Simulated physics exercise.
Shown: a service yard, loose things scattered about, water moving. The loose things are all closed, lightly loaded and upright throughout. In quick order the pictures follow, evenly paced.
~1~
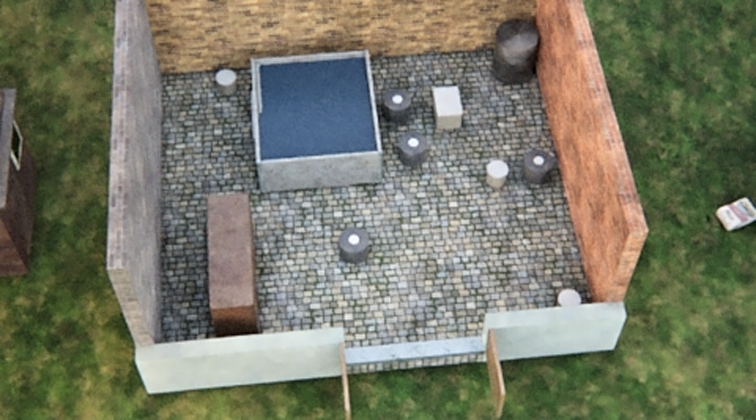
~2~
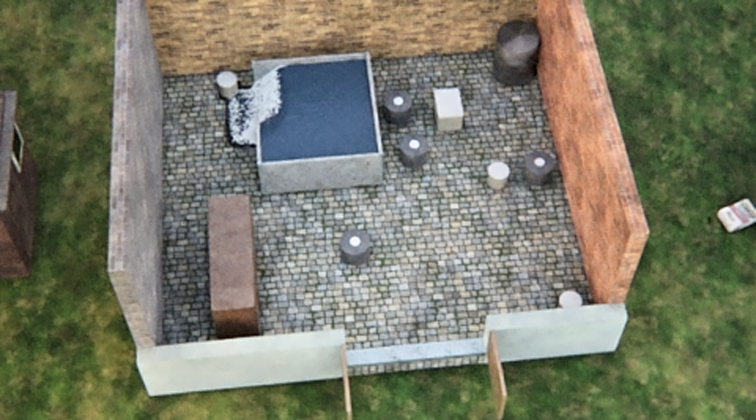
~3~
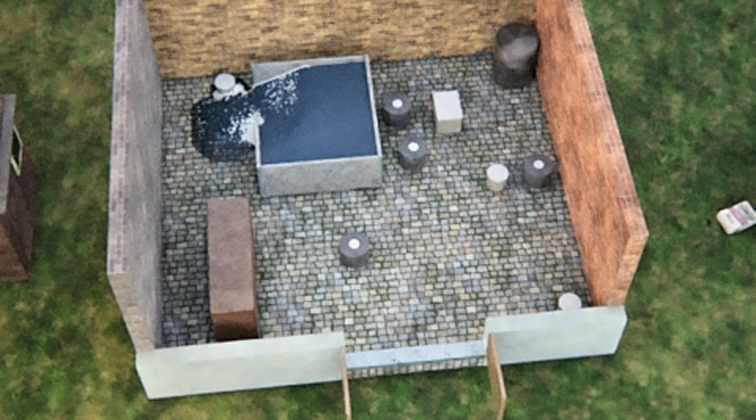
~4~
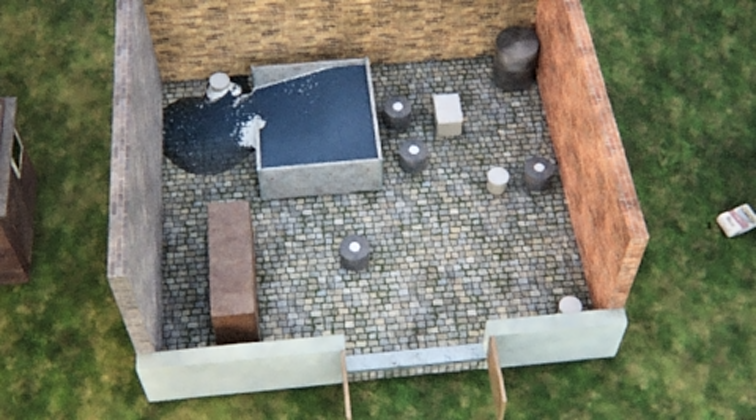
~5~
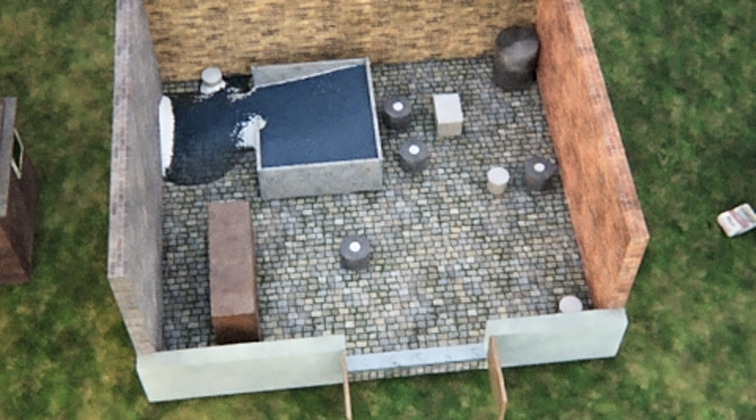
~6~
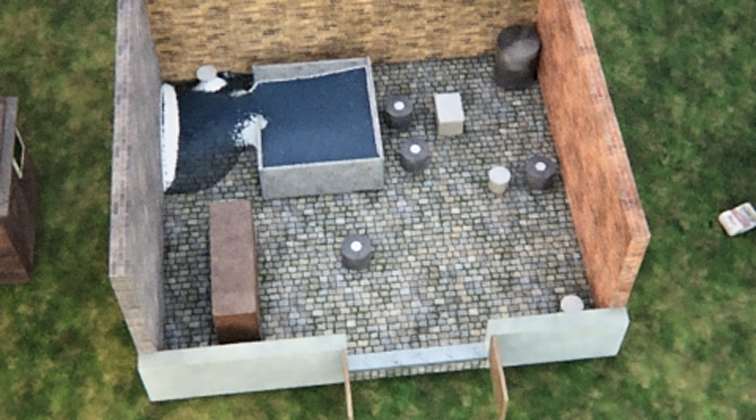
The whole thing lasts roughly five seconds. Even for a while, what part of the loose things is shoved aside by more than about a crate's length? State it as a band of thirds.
The things swept well aside make up a smaller part than a third.
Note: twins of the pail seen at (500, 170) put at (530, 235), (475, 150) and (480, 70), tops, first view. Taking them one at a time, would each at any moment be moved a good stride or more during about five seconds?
Taking them one at a time: Falls short; falls short; goes the distance.
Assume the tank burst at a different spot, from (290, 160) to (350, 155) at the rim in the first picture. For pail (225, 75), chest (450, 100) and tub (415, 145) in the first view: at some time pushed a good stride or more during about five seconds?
Taking them in order, less than that, less than that, less than that.
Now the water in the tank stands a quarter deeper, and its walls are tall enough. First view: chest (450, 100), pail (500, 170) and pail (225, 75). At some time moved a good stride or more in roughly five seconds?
Order as given: Not past it; not past it; displaced that much.
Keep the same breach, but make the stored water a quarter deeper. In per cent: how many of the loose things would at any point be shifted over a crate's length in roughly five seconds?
My figure is 20 percent.
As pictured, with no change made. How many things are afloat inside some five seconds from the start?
Exactly 0.
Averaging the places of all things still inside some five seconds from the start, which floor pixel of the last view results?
Somewhere near (461, 175) in the last view.
A moment on, 1 of 8 are well off their spots; 1 afloat.
Next, 1 of 8 are well off their spots; 1 afloat.
Later, 1 of 8 are well off their spots; 1 afloat.
In the end, 1 of 8 are well off their spots, and 1 have been at some point; 0 afloat.
